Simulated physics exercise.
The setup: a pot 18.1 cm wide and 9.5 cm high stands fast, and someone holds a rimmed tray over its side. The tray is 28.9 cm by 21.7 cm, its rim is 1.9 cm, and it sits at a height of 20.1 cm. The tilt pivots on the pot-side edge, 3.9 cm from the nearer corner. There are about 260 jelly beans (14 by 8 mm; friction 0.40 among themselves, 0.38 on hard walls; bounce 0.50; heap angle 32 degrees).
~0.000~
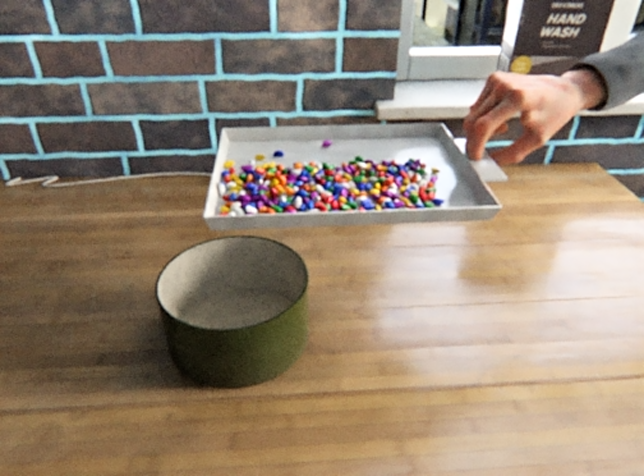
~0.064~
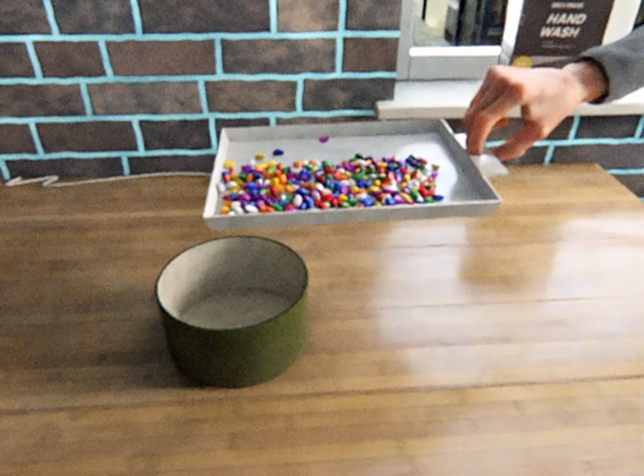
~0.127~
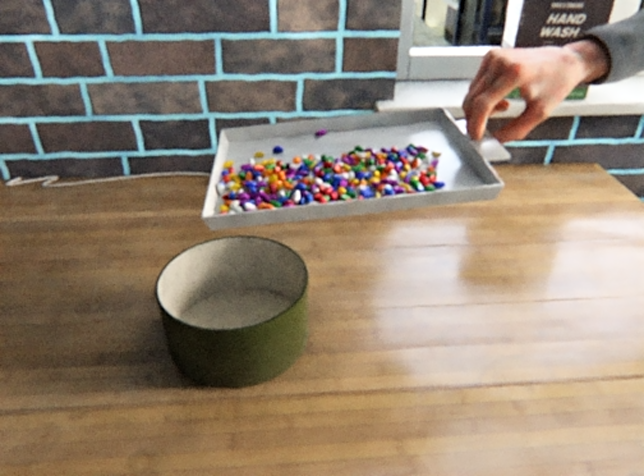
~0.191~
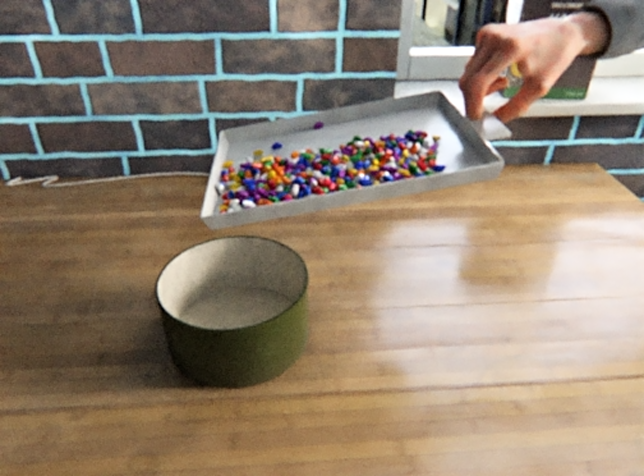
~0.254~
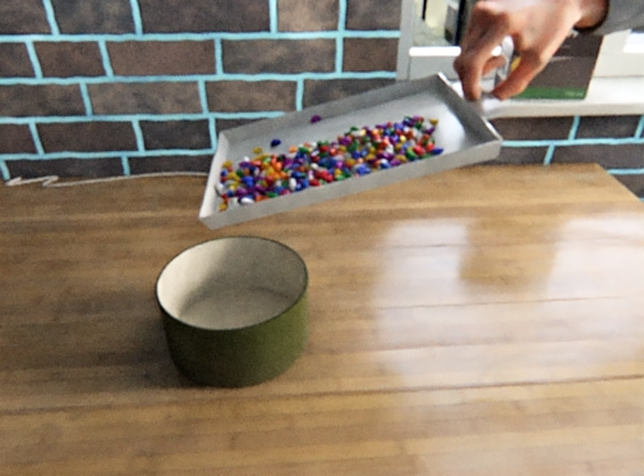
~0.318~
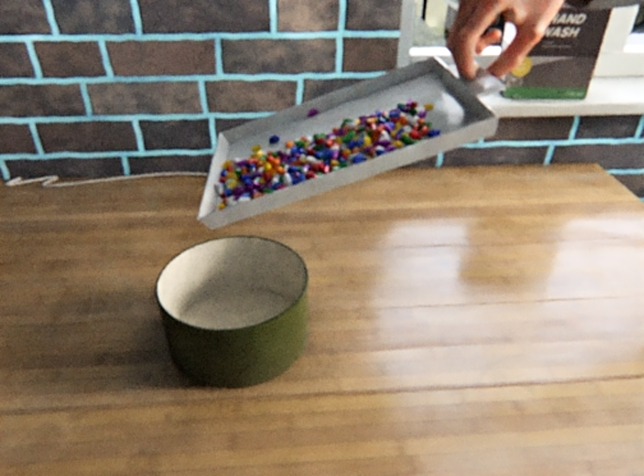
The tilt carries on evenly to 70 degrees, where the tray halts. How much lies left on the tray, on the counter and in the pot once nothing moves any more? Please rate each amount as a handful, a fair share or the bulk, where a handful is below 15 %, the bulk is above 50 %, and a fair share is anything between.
Left on the tray: A fair share; counter: A fair share; pot: A fair share.
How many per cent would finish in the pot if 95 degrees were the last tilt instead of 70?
Share in the pot: Around 55 %.
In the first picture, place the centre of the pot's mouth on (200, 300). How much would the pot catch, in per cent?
I'd expect near 35 per cent.
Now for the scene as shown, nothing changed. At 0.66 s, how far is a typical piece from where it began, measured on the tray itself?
5 cm.
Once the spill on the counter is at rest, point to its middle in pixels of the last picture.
Around (157, 275).
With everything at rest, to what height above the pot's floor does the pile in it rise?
I'd say near 1.5 centimetres.
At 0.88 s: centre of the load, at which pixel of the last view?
Load centre, approx.: (220, 173) px.
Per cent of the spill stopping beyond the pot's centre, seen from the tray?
Share past the middle: Roughly 90 percent.
Then, at 0.66 s, tilt 44 degrees; the tray holds 100 %, the pot 0 %.
Then, at 0.88 s, tilt 60 degrees; the tray holds 95 %, the pot 0 %.
After 1.22 s, tilt 70 degrees; the tray holds 45 %, the pot 25 %.
At rest (2.7 s), tray 35 %, counter 25 %, pot 40 %.
